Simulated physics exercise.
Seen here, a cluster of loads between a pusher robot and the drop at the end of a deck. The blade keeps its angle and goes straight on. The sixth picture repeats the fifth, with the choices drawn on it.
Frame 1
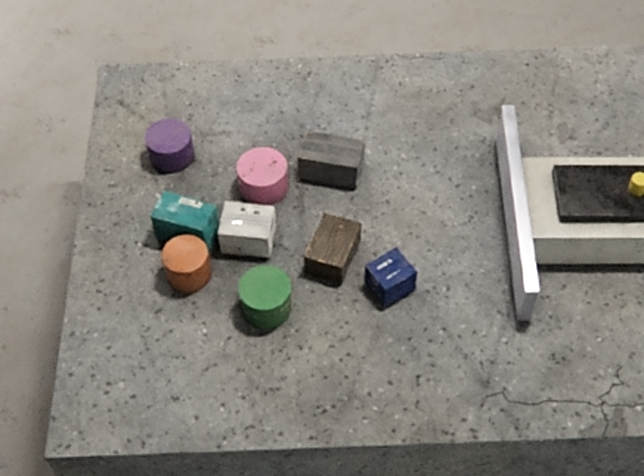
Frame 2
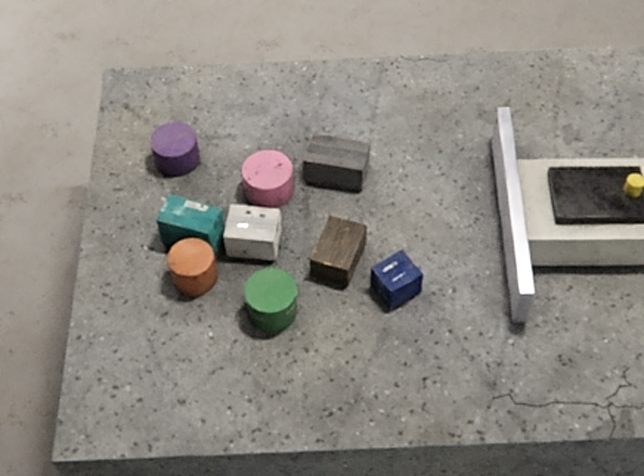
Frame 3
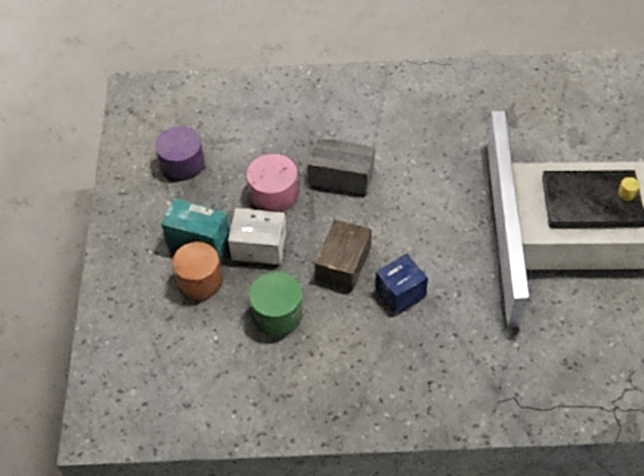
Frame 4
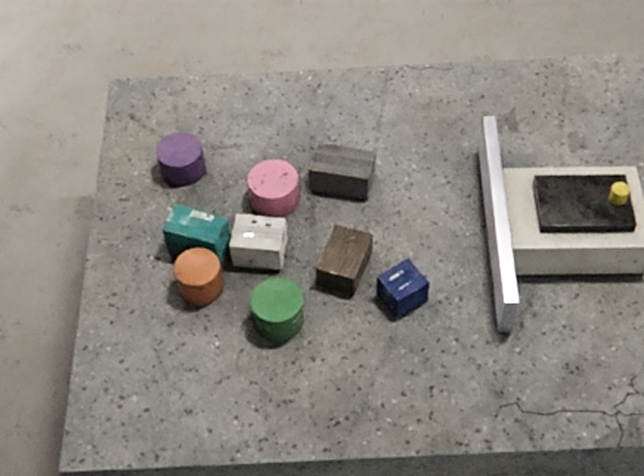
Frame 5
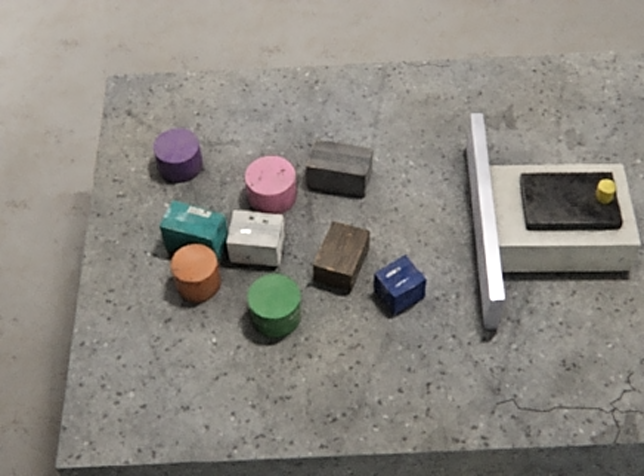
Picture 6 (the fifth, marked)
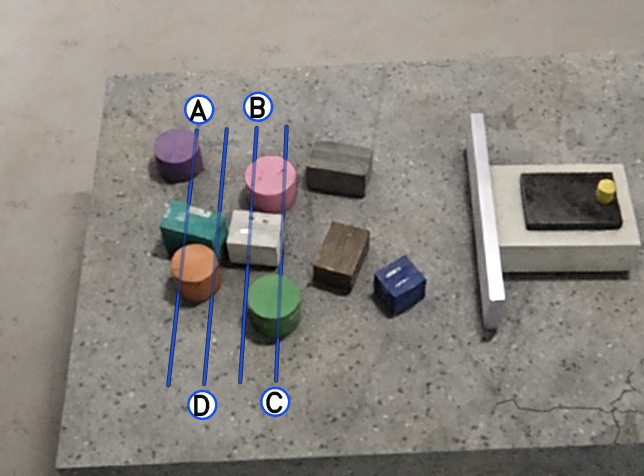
On a speckled grey slab, a flat-fronted pusher slides slightly left toward scattered coloured blocks.
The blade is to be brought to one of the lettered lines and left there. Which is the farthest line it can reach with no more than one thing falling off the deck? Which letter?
No second one falls up to A.
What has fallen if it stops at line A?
It is the turquoise parcel.
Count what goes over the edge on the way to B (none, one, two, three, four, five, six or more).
The count is none.
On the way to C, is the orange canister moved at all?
No.
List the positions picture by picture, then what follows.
Black crate (333, 248); turquoise parcel (186, 223); grey parcel (332, 160), in the first frame.
Robot (592, 194); purple canister (175, 149), in the second frame.
Robot (586, 197); blue parcel (401, 283), in the third frame.
Robot (576, 202); orange canister (199, 276), in the fourth frame.
Robot (563, 200); black crate (342, 256); turquoise parcel (195, 232); grey parcel (340, 168), in the fifth frame.
On the marked copy, A at (184, 247); B at (249, 244); C at (282, 242); D at (217, 245).
Following A. Soon after the start, robot (453, 205); blue parcel (347, 282); grey parcel (336, 169).
Later, robot (341, 210); turquoise parcel (127, 236); pink canister (180, 190).
In the end, robot (258, 213); turquoise parcel over the edge; pink canister (102, 193); one fallen.
As for the rest, B is within the limit but short; C is within the limit but short; D is within the limit but short.
